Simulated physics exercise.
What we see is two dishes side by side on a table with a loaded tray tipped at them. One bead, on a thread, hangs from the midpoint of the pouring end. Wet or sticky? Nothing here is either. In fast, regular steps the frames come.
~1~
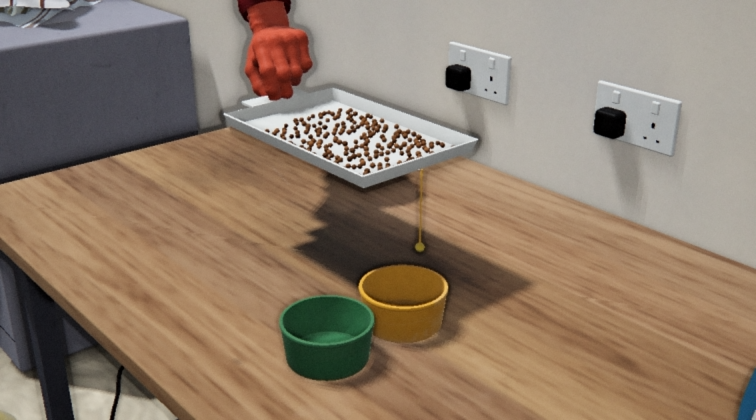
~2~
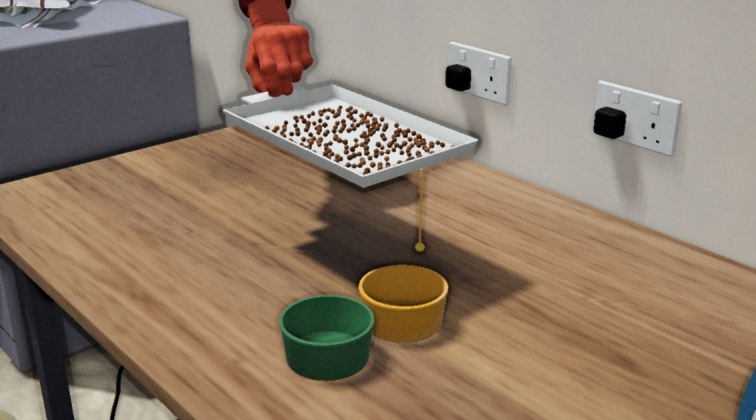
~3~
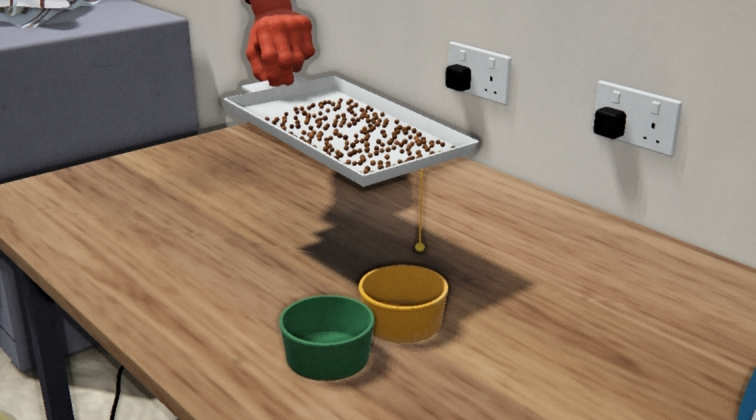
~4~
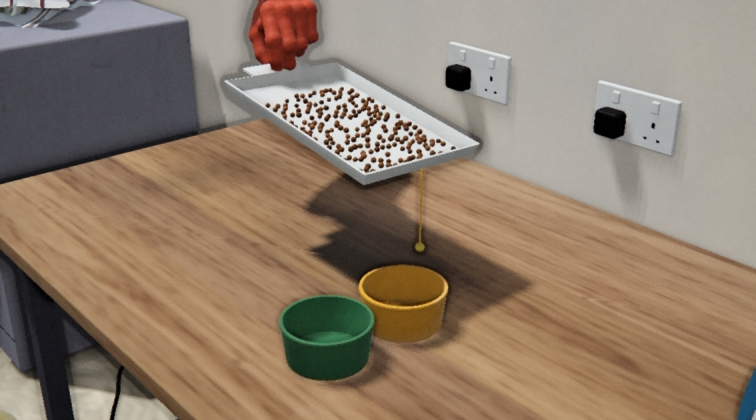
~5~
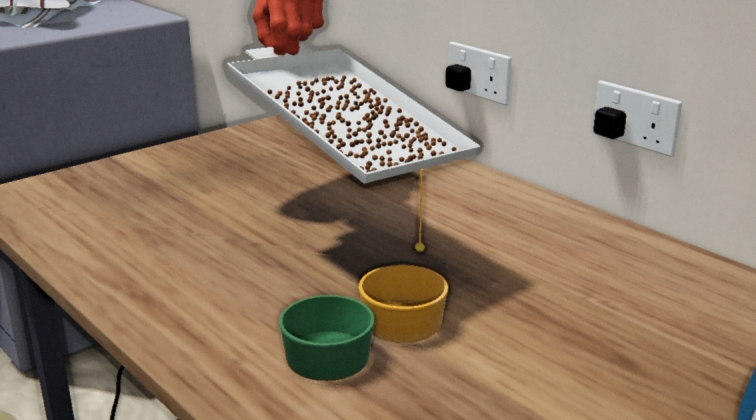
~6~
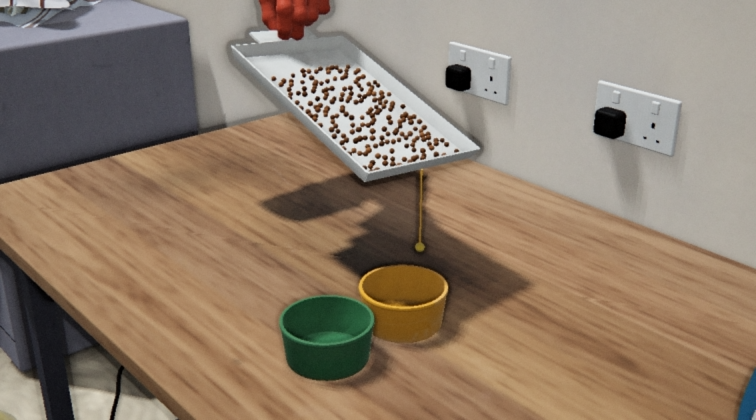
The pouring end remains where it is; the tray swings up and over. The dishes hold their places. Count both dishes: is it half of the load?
The dishes will fail to catch most of it.
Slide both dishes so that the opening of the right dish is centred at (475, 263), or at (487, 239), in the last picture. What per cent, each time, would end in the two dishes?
It would be roughly 70 per cent, followed by roughly 80 per cent.
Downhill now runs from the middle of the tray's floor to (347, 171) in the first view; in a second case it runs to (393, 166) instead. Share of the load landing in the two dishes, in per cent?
The first comes to 50 %, while the second comes to 70 %.
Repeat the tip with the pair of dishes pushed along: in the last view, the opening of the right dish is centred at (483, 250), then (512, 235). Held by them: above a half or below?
Try 1: The greater share; try 2: The greater share.
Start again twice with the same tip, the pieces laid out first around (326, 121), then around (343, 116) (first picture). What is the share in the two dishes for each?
First case around 0 %, second case around 0 %.
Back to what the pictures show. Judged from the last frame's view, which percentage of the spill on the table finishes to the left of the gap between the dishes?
It comes to about 0 percent.
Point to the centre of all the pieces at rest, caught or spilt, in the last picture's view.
Last view, resting centre - approx. (497, 290).
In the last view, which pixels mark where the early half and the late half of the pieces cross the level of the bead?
Around (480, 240) and then (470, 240).
Soon after the last picture, tray tipped steeply; most on the tray; a stray few outside both; a small part in the air.
A little later, tray tipped past a quarter turn; about a quarter on the tray; a stray few in the right dish; about half outside both; about a third in the air.
Later still, tray tipped past a quarter turn; a stray few in the right dish; nearly all outside both.
At rest, tray tipped past a quarter turn; none in the left dish; a stray few in the right dish; nearly all outside both.
